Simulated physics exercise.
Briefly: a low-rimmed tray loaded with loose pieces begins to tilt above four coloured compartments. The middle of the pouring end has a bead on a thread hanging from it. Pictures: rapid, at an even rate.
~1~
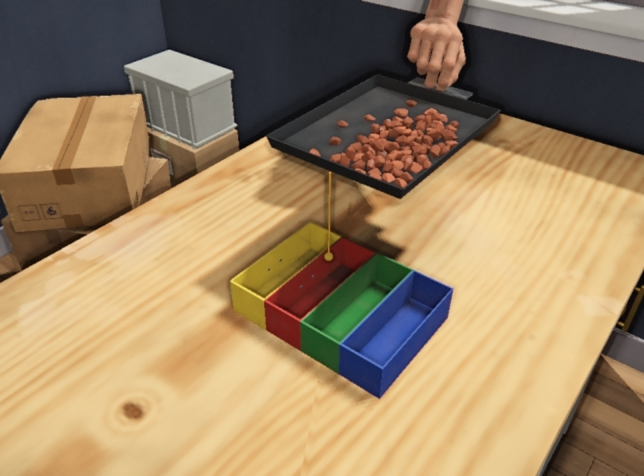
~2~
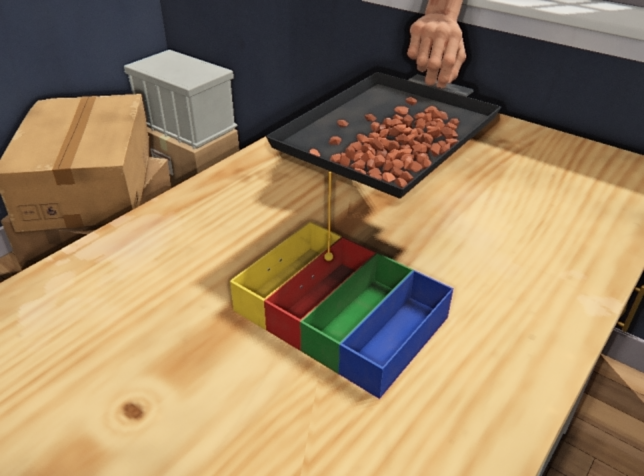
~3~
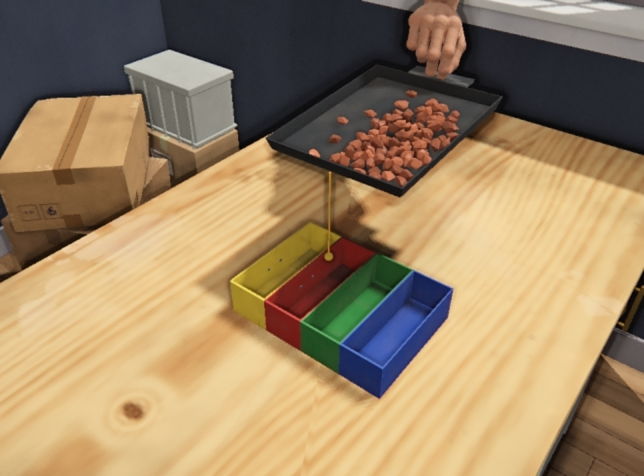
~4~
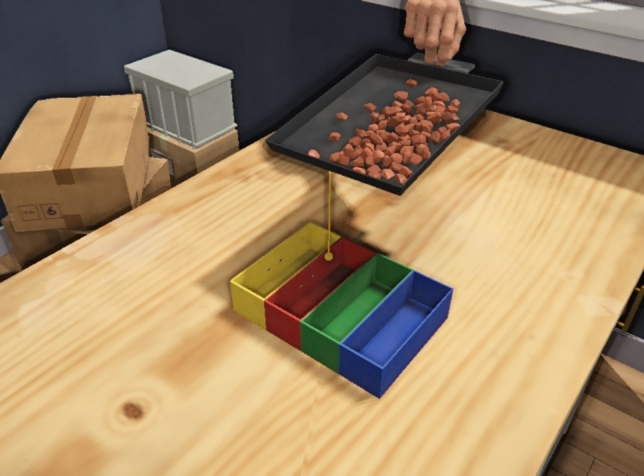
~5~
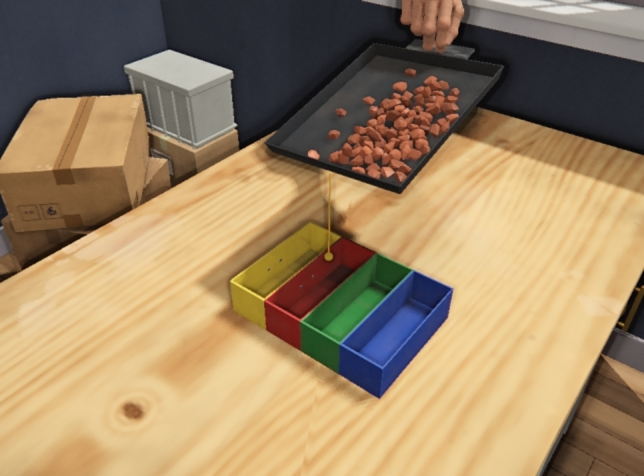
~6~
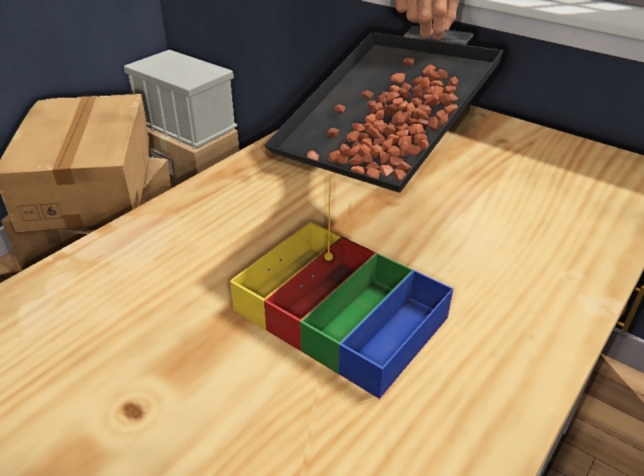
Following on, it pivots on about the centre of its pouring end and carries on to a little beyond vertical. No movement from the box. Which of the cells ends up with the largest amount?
The yellow cell ends up with the largest amount.
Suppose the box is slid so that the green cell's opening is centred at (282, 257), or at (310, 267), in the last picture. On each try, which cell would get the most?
First place: Green; second place: Red.
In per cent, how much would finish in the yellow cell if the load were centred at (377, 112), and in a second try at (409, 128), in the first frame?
Estimates in order: 30 percent, 40 percent.
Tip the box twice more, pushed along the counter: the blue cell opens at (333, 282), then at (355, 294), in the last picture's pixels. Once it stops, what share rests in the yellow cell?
First try: Roughly 0 per cent; second try: Roughly 30 per cent.
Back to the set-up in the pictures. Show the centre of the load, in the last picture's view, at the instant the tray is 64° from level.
Load centre: Approx. (328, 144).
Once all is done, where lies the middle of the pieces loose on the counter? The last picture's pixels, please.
At about (234, 276).
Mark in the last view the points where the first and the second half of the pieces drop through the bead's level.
Near (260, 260) to start, and near (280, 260) afterwards.
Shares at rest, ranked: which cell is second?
That would be red.
Shortly afterwards, tray tipped steeply; all but a few on the tray; only a few falling or outside the box.
Next, tray tipped past a quarter turn; a little on the tray; near a third in the yellow cell; a little in the red cell; a little in the green cell; near half falling or outside the box.
Some moments later, tray tipped past a quarter turn; near half in the yellow cell; near a quarter in the red cell; a little in the green cell; near a third falling or outside the box.
In the end, tray tipped past a quarter turn; near half in the yellow cell; near a quarter in the red cell; a little in the green cell; none at all in the blue cell; near a third outside the box.
